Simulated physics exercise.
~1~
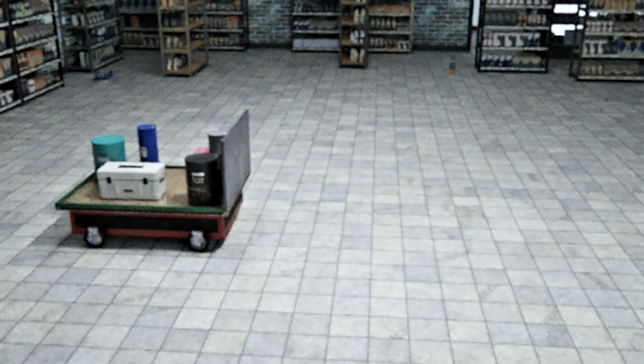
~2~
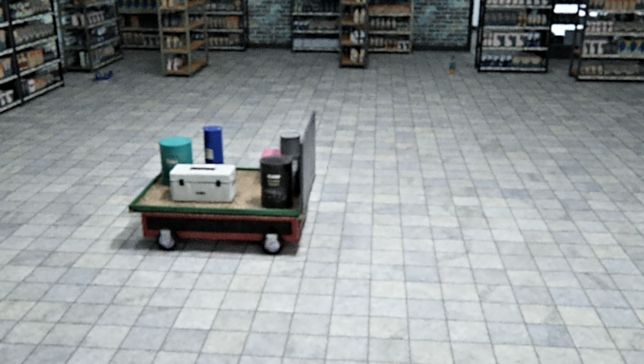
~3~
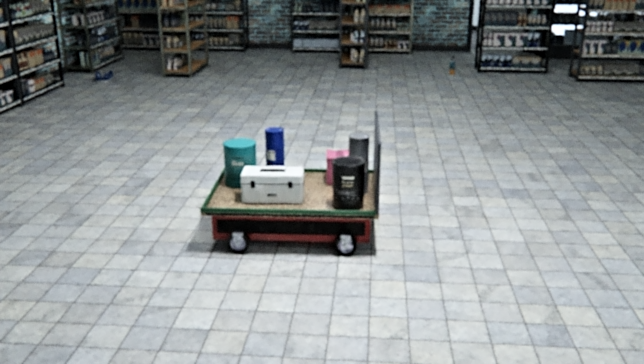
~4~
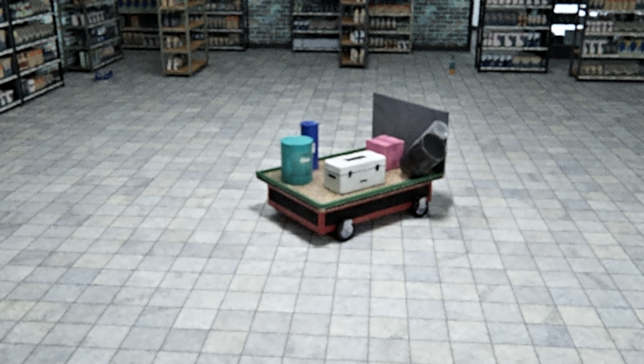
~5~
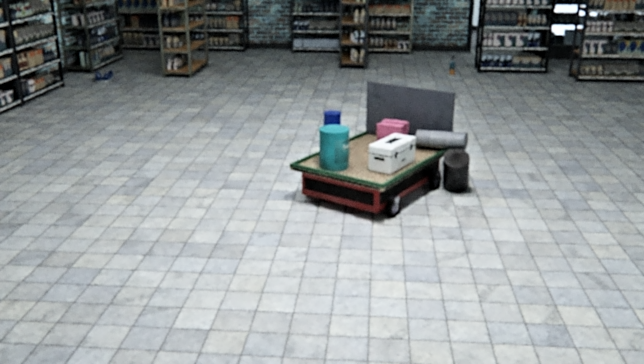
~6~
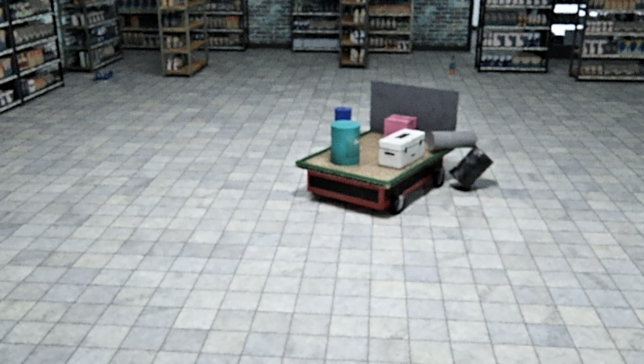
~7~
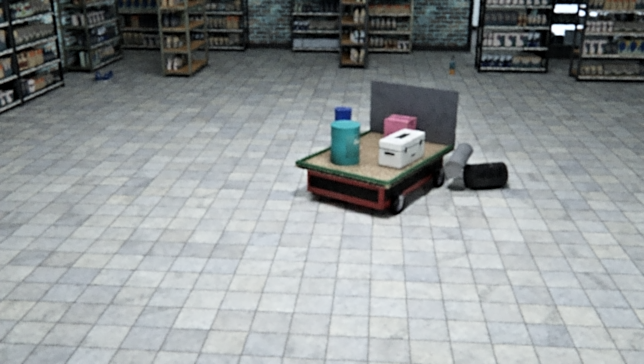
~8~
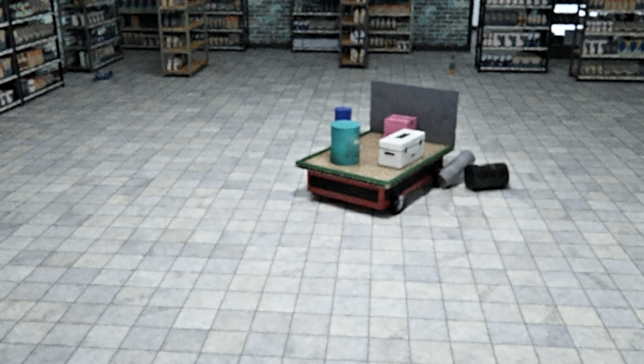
A loaded flat cart rolls right, curves away and stops, spilling its black and grey containers.
